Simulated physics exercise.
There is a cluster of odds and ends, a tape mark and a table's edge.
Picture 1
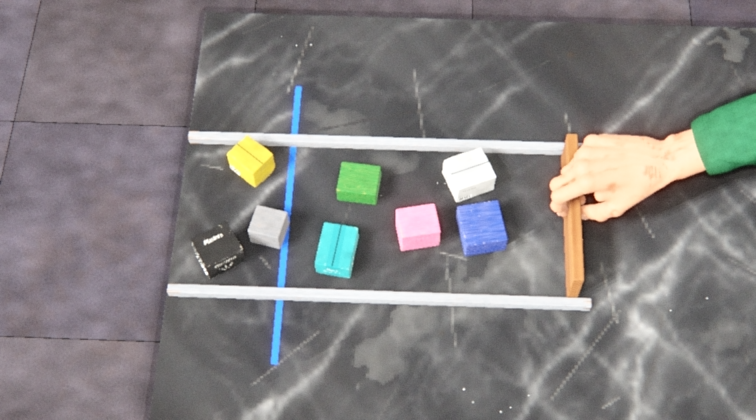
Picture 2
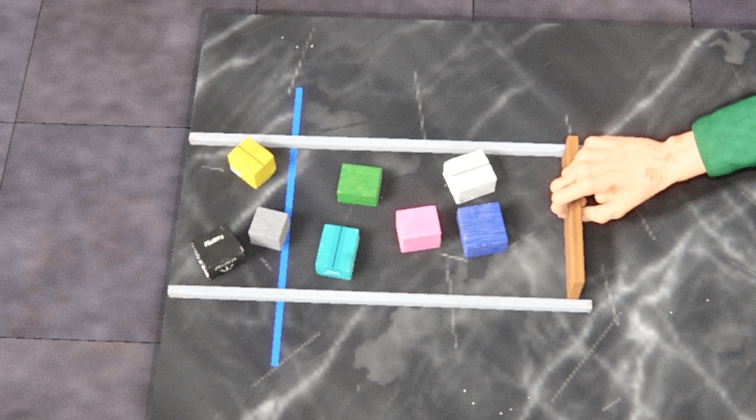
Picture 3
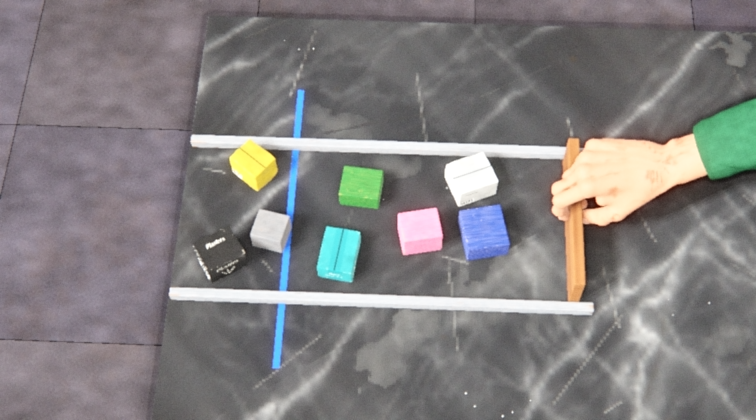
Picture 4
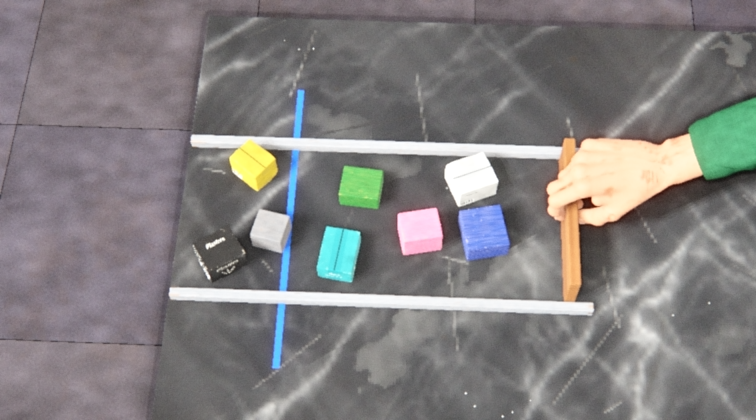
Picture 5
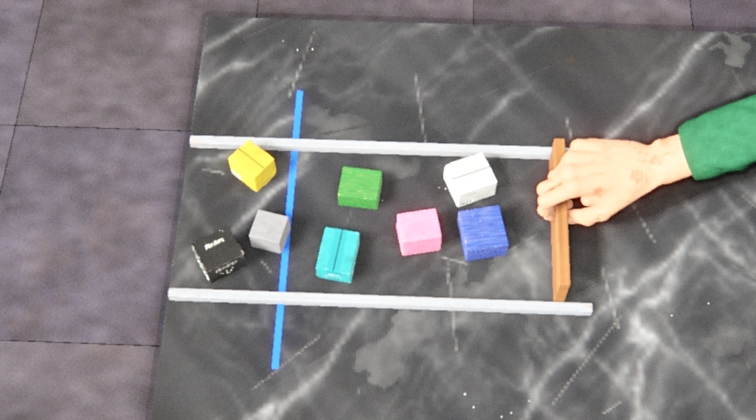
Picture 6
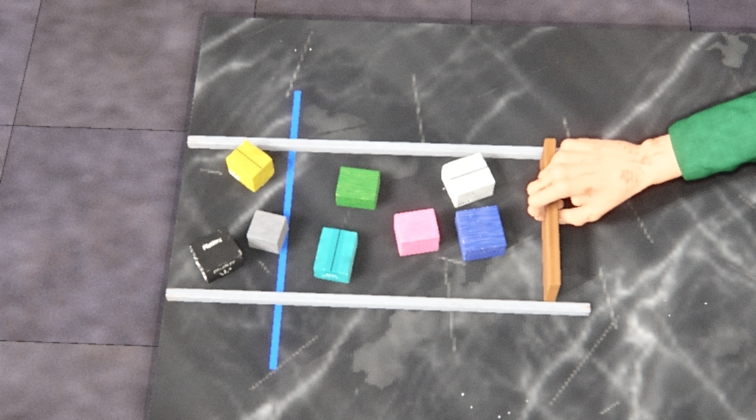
In the video, a hand in a green sleeve holds a wooden board at the right end of two pale rails, with colourful blocks and blue tape between them, then slides the board slightly left while the blocks stay put.
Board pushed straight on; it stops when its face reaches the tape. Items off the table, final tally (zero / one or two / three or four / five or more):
Final tally: Zero.
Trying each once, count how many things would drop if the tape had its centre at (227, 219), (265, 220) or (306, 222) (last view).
Try 1: 5; try 2: 1; try 3: 0.
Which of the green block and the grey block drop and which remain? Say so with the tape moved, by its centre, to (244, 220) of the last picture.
Green block safe, grey block gone.
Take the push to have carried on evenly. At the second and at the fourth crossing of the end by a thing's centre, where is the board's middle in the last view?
About (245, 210), then about (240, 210).
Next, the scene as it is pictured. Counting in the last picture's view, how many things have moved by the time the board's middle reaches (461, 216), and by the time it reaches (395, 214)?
First 3 and then 5.
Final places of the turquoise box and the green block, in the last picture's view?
I'd put one close to (255, 272) and the other close to (231, 193).
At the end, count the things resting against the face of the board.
It is in contact with 3.
Soon after, none off yet; black box at rest near (217, 255); yellow box at rest near (251, 166); grey block at rest near (268, 232).
Then, none off yet; black box at rest near (217, 255); yellow box at rest near (251, 166); grey block moving near (263, 233).
At rest, the number that fall off is zero.
